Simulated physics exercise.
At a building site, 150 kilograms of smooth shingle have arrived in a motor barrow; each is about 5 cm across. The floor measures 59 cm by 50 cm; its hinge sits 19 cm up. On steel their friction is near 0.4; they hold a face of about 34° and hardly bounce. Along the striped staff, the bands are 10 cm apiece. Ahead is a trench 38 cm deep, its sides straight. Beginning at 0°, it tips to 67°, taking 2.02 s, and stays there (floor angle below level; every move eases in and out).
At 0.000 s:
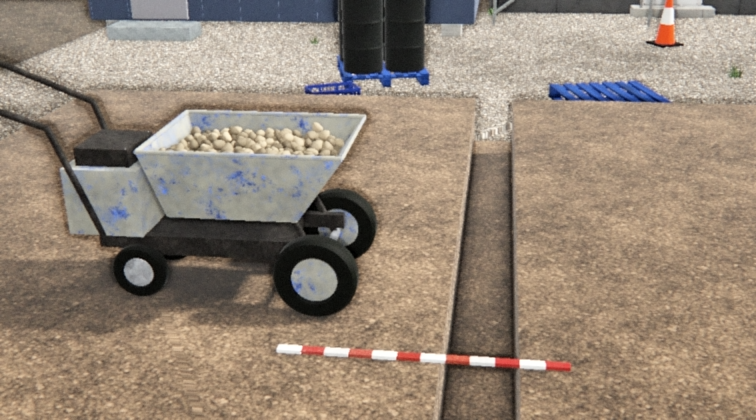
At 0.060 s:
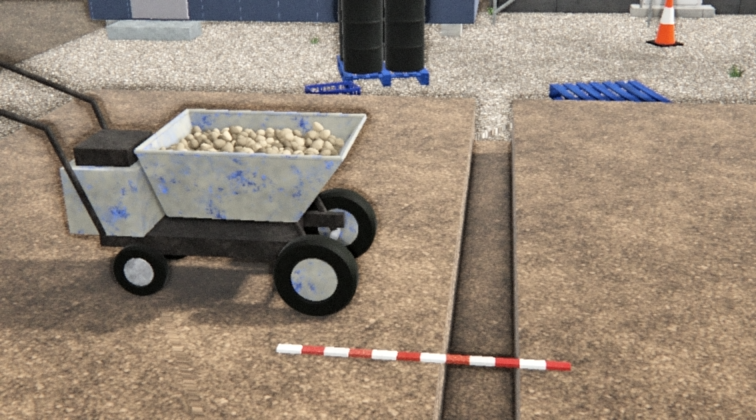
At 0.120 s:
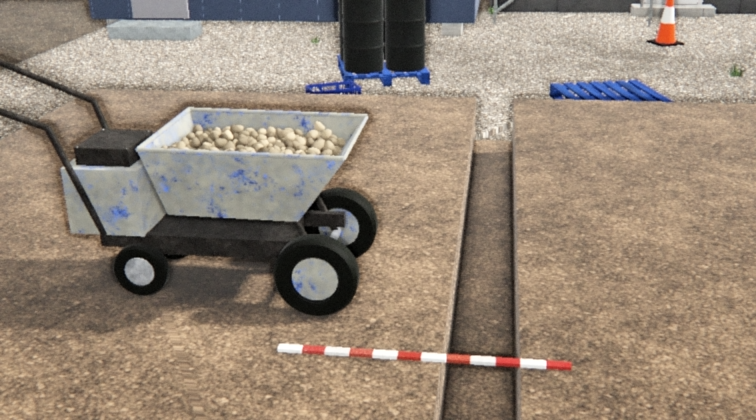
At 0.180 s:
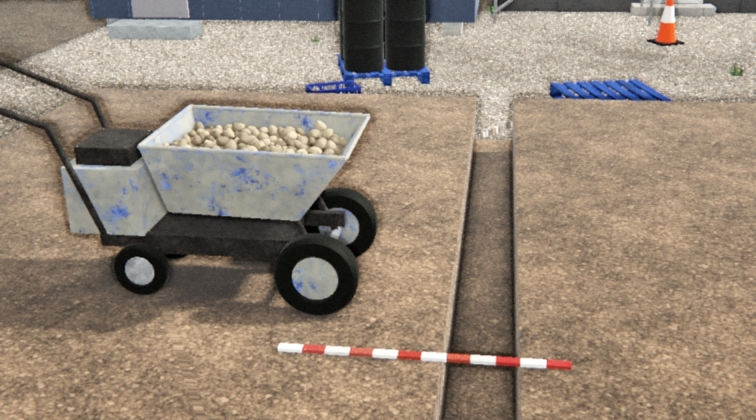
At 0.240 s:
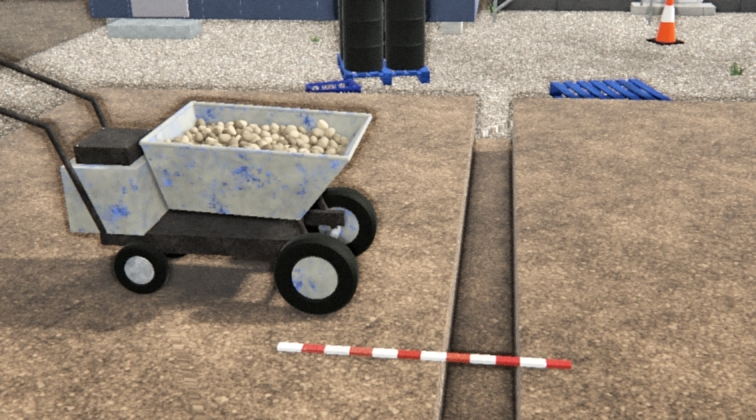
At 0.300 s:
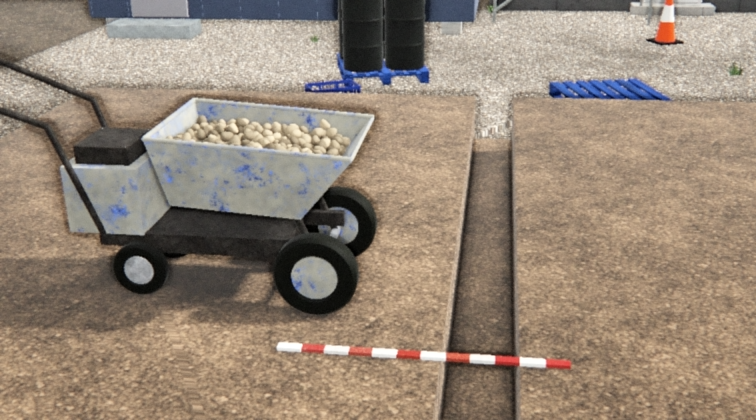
A small grey dumper loaded with pale stones stood on brown ground left of a narrow trench, its wheels still, while the back of its skip rose slightly, tilting the load a little toward the right.
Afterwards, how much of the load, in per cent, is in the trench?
About 88 per cent.
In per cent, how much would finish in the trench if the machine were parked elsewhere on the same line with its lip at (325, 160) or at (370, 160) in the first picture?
That gives roughly 95 per cent and roughly 65 per cent.
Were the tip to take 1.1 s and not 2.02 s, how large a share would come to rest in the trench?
With that change, it comes to around 75 per cent.
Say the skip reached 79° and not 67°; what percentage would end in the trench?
The trench would hold about 90% of it.
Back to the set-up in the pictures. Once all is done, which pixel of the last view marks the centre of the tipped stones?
Resting centre: About (488, 341).
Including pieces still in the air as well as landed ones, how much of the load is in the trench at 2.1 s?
Some 40 per cent of the load by that point.
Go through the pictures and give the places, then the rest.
Lip at (342, 159), floor tilted 0°, highest stones at (241, 136), in the first picture.
Lip at (342, 159), floor tilted 0°, highest stones at (241, 136); the stones move at 0.1 m/s on average, in the second picture.
Lip at (344, 159), floor tilted 1°, highest stones at (243, 135); the stones move at 0.1 m/s on average, in the third picture.
The skip is at 2°, its lip at (346, 159); the top of the load is at (229, 135); the stones move at 0.2 m/s on average, in the fourth picture.
The skip is at 3°, its lip at (348, 159); the top of the load is at (231, 132); the stones move at 0.2 m/s on average, in the fifth picture.
The skip is at 4°, its lip at (351, 160); the top of the load is at (228, 130); the stones move at 0.2 m/s on average, in the sixth picture.
After 1.5 s the floor is at 57°; 99 % in the skip, 1 % in the trench; the foremost stones are at (457, 223).
After 2.1 s the floor is at 67°; 51 % in the skip, 41 % in the trench, 8 % past the trench; the foremost stones are at (587, 296).
After 2.5 s the floor is at 67°; 29 % in the skip, 59 % in the trench, 12 % past the trench; the foremost stones are at (666, 310).
After 4.4 s the floor is at 67°; 0 % in the skip, 88 % in the trench, 12 % past the trench; the foremost stones are at (705, 316).
